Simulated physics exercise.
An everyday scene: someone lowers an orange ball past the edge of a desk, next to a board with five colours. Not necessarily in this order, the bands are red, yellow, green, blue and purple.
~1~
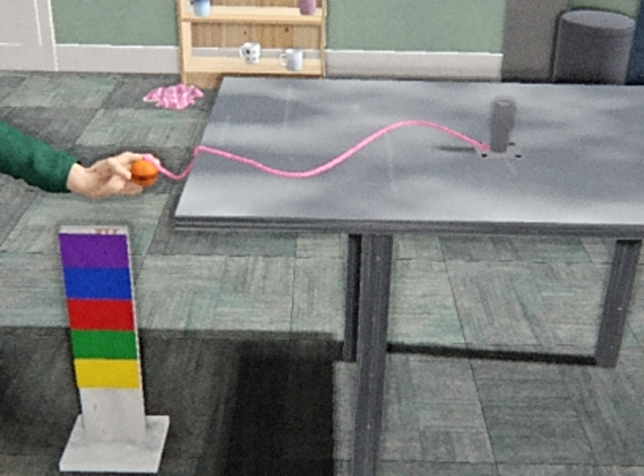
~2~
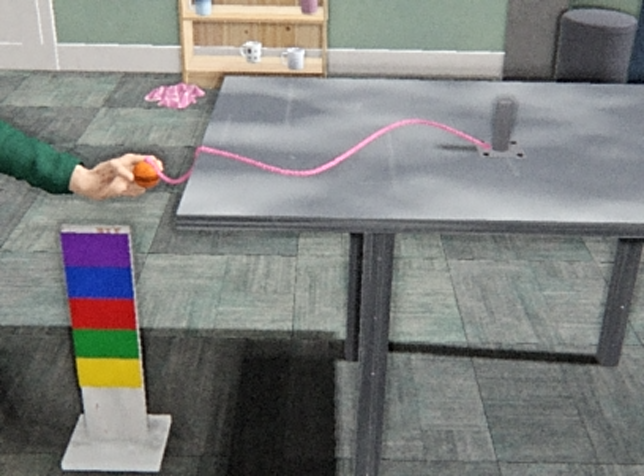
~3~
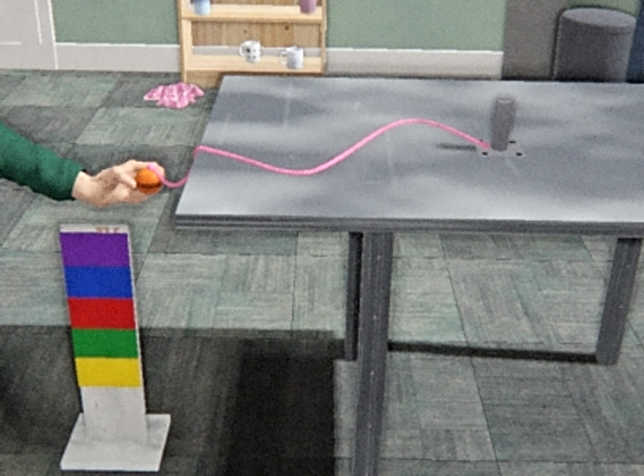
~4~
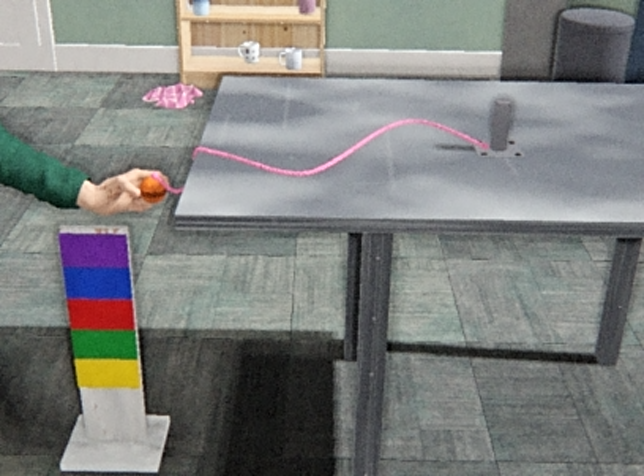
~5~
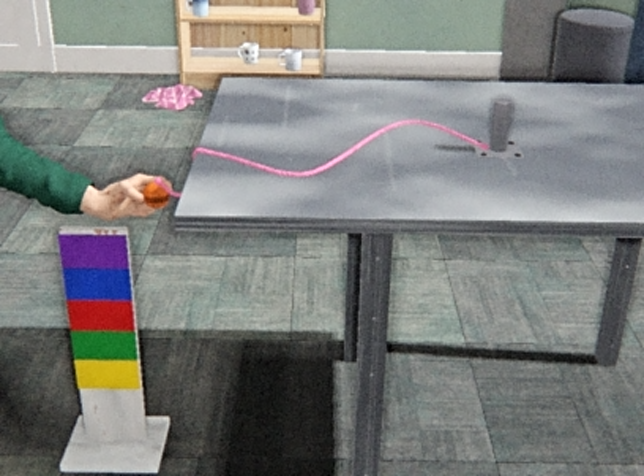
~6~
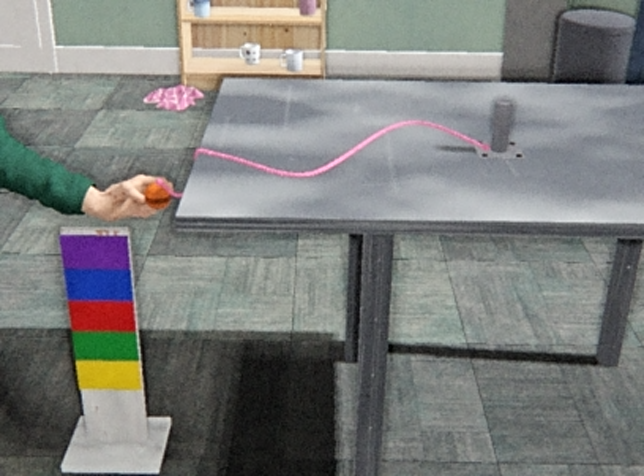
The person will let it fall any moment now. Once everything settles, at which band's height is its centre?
Its centre settles level with the green band.
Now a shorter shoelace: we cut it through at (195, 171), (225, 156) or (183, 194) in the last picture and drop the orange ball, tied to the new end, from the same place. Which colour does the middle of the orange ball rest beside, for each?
Taking them in turn: Blue; purple; red.
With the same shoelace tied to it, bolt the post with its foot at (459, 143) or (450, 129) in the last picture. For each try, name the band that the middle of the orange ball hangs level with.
In turn, yellow and then yellow.
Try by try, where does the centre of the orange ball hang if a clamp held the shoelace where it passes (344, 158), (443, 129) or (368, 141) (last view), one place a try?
It ends up near (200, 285) the first time, (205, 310) the second and (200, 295) the third.
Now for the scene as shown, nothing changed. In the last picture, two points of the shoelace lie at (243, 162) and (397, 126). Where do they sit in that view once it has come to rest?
(205, 212), then (361, 145).
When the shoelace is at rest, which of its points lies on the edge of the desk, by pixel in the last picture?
The point at (311, 174).
Soon after, ball near (231, 338); level with green.
Then, ball near (200, 333); level with green.
At rest, ball near (213, 336); level with green. Its centre hangs level with the green band.
